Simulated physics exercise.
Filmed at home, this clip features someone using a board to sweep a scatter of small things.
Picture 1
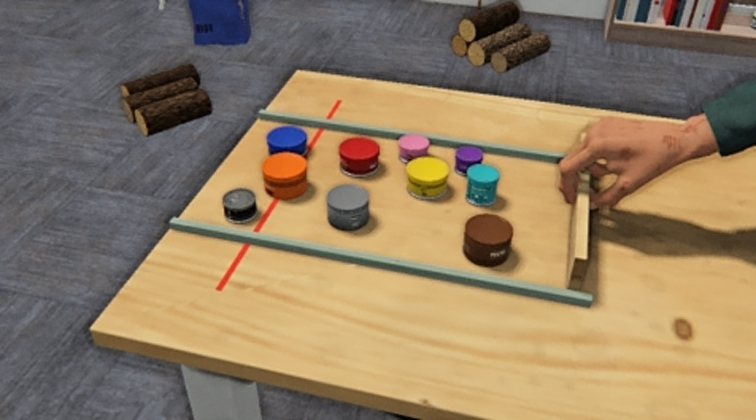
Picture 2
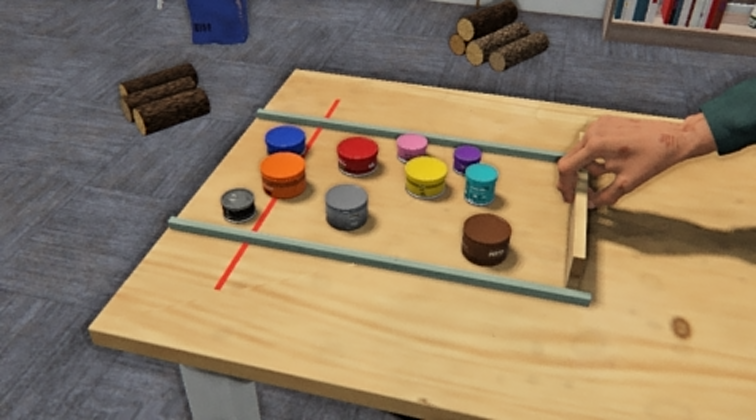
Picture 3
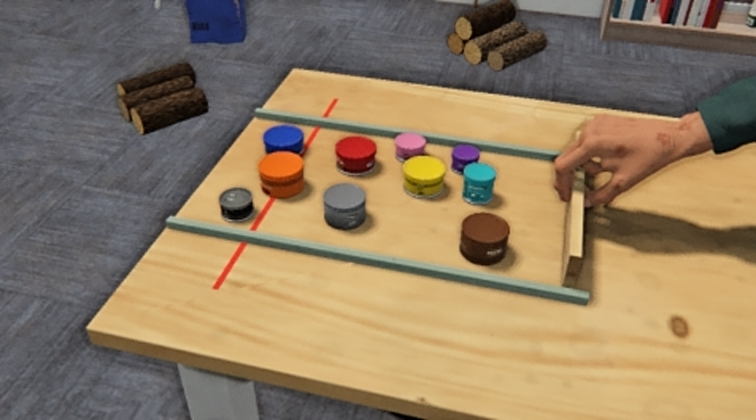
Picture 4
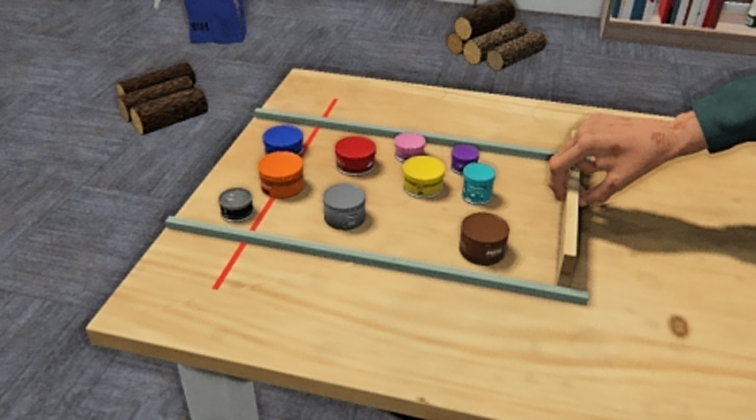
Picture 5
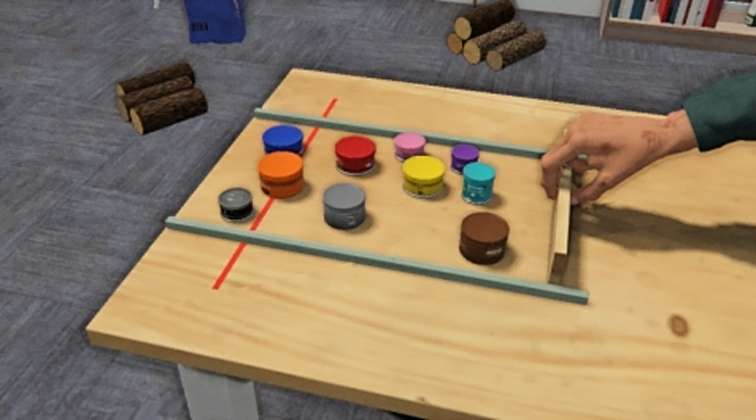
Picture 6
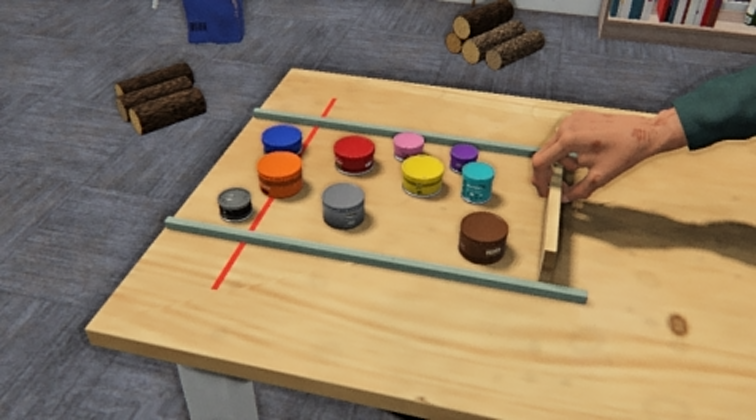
A hand reaching in from the right grips an upright wooden board on a light wooden table, seen from above at an angle in a grey-carpeted room with stacked logs. Between two grey-green rails sit ten small round tubs, with blue, orange and black near a red line at left and brown nearest the board. The hand slides the board slightly left, touching no tubs, while the view shifts very slightly.
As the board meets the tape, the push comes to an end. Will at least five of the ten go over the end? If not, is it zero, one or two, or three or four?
No, one or two go over.
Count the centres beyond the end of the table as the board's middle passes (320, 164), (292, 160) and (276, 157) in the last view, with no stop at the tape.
0, 2 and 2.
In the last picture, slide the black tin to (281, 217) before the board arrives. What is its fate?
From that start, the object then is safe.
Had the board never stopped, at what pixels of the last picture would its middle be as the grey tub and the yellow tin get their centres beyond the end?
I'd put it close to (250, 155), and close to (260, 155) for the other one.
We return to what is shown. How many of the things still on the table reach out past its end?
That adds up to 0.
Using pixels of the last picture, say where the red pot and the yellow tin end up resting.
Red pot at (257, 139), yellow tin at (240, 159).
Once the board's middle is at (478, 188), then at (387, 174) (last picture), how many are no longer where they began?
At first I count 2, and then 7.
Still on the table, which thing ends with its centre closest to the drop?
I reckon it's the black tin.
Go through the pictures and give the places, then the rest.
The first picture shows black tin (240, 206); blue tin (287, 143); orange tub (285, 177); board (580, 206); tape (291, 177).
The second picture shows blue tin (286, 143); pink tin (412, 149).
The third picture shows orange tub (282, 175); purple pot (465, 160).
The fourth picture shows black tin (236, 205); yellow tin (424, 177).
The fifth picture shows blue tin (283, 142); red pot (355, 156).
The sixth picture shows black tin (235, 205); blue tin (282, 142); orange tub (281, 175); board (553, 200); tape (286, 176).
Early on, none off yet; black tin at rest near (235, 205); blue tin at rest near (282, 142); orange tub at rest near (281, 175).
A while later, none off yet; black tin moving near (229, 206); blue tin travelled a little near (261, 140); orange tub travelled about its own width near (240, 168).
Finally, the number that fall off is one or two; lost, orange tub and blue tin.
